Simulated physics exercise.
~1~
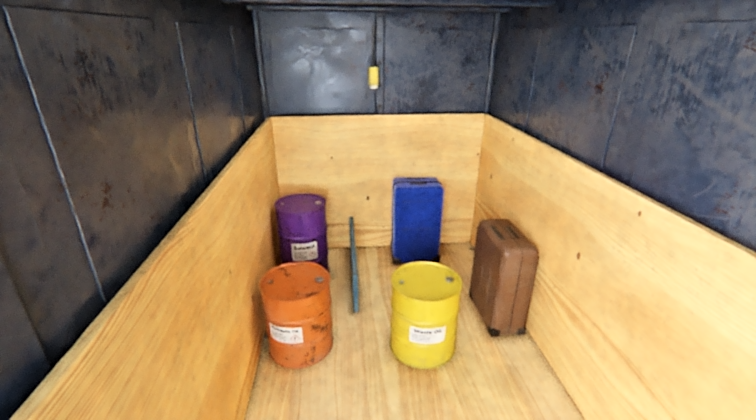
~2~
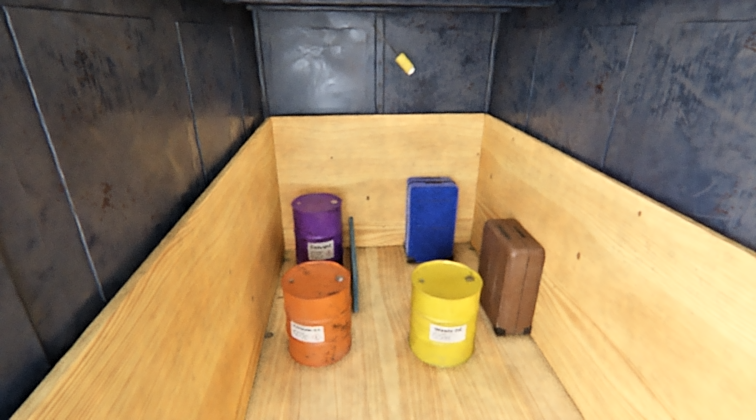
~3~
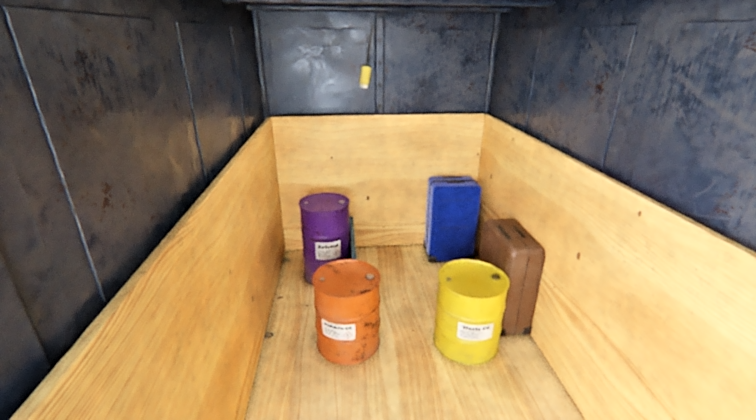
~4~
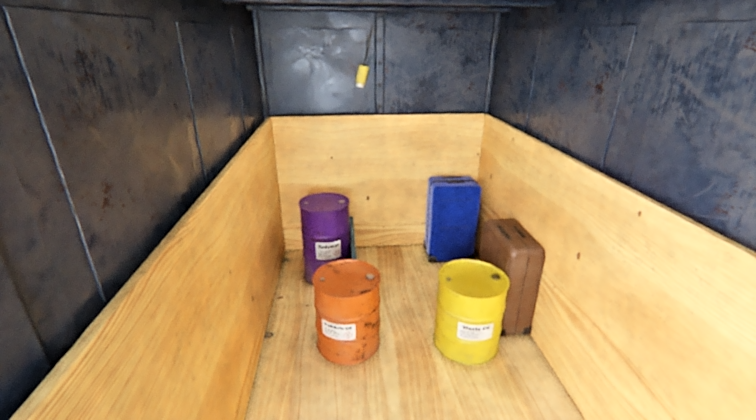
We see orange, yellow and purple drums, a blue case and a brown case in a wood-lined load bay as a small yellow object swings above. The drums and blue case slide a short way right, the brown case shifts slightly, then all rest upright.
